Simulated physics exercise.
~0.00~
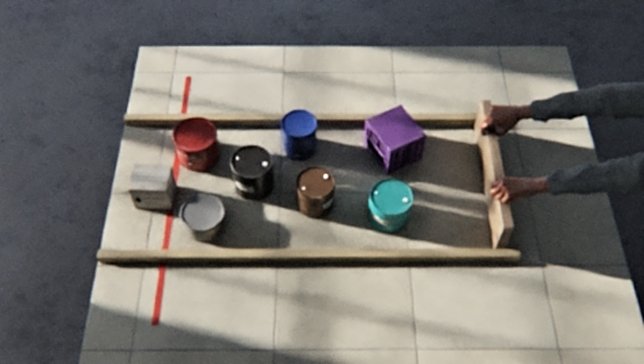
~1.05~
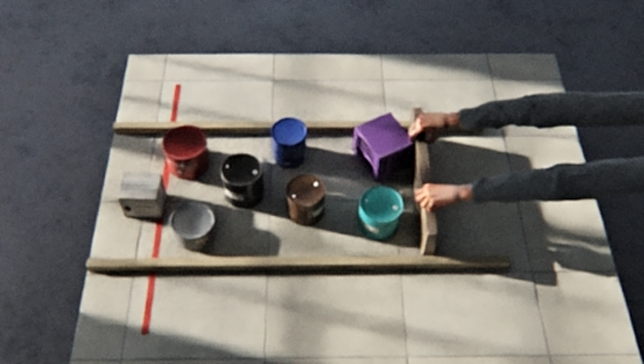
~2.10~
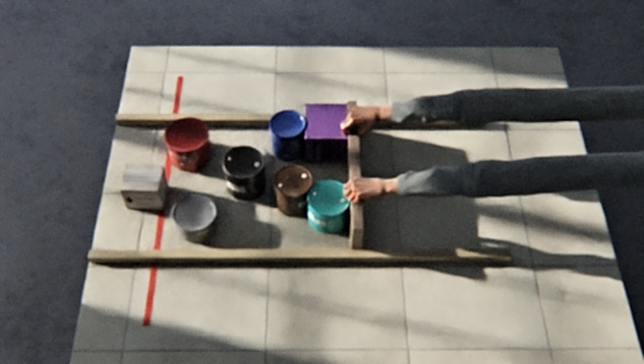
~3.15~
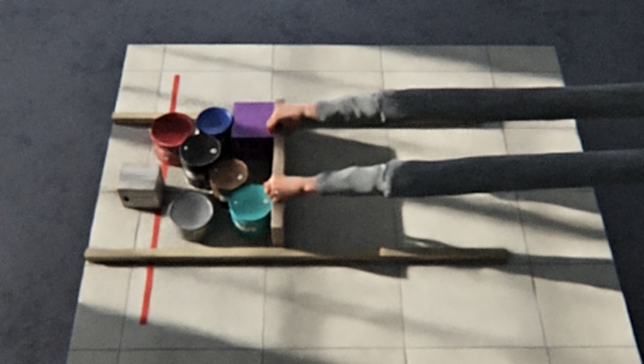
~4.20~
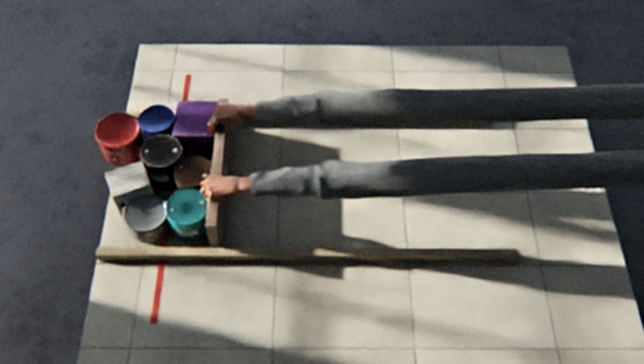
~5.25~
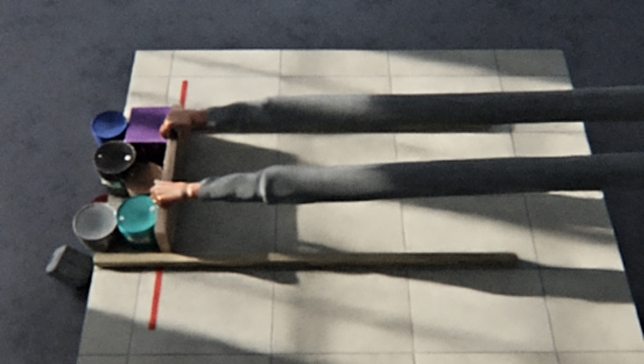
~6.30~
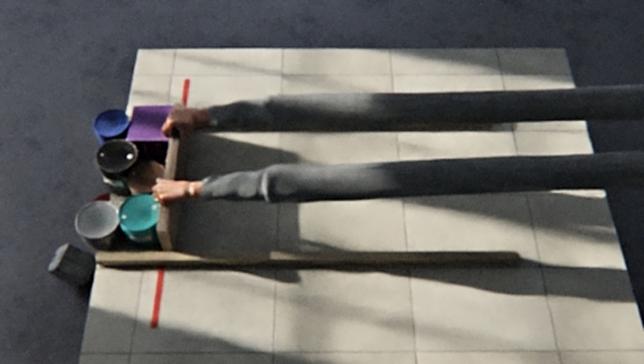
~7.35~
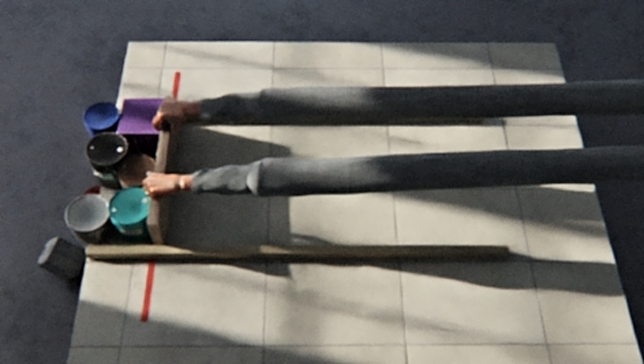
Two hands slide a plank left, bunching the containers and pushing two objects off the edge.
